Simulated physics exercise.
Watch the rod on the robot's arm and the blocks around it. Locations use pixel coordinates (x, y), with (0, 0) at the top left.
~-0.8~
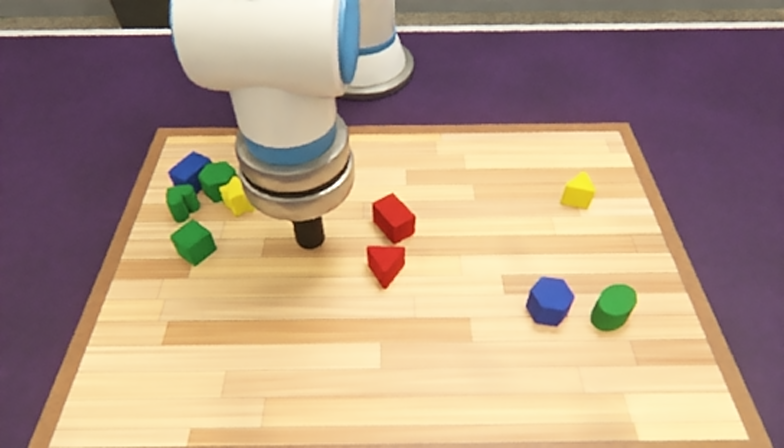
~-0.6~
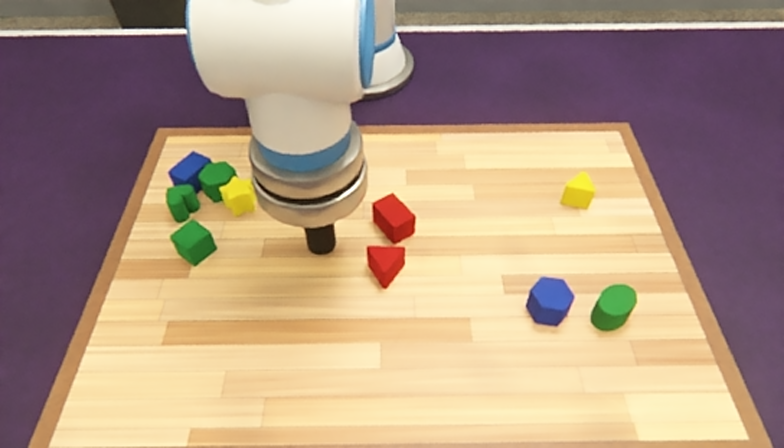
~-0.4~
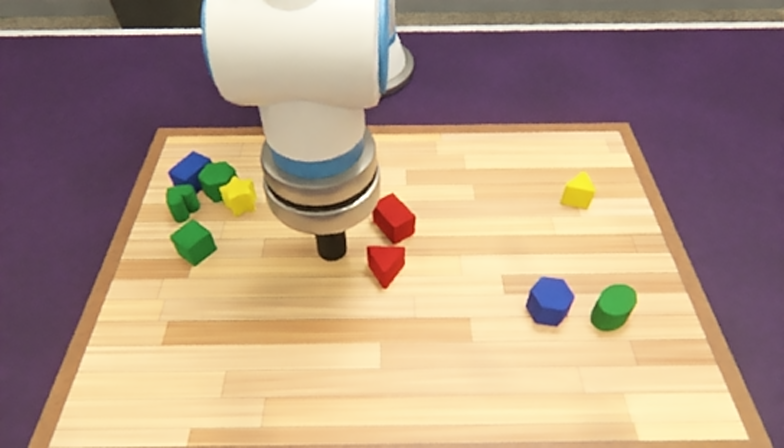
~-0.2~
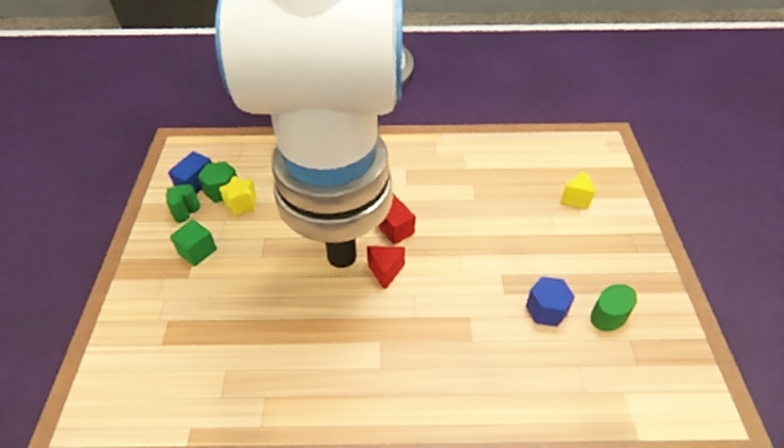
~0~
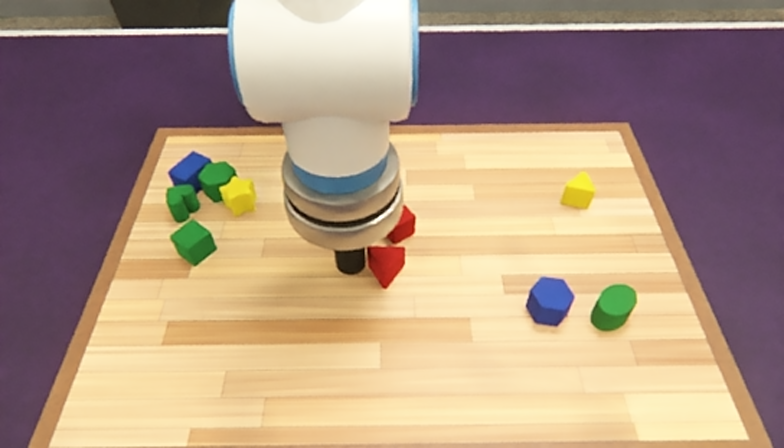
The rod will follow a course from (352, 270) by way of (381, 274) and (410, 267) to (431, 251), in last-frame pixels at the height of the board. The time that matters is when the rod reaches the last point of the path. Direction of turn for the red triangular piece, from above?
In a top view, it turns clockwise.
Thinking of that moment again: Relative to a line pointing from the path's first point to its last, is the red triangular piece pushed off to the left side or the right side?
So, looking from the first point of the path to the last, the red triangular piece moves rightwards.
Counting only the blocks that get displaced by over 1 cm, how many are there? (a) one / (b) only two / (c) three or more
I'll go with a - one.
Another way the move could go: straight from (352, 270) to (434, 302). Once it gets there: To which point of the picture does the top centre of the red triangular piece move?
It should be at (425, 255) by then.
On the path given first. Halfway along, rod (398, 265); red triangular piece (426, 257), turned 35° clockwise.
At the end, rod (432, 244); red triangular piece (447, 254), turned 70° clockwise; red oblong block not moved.
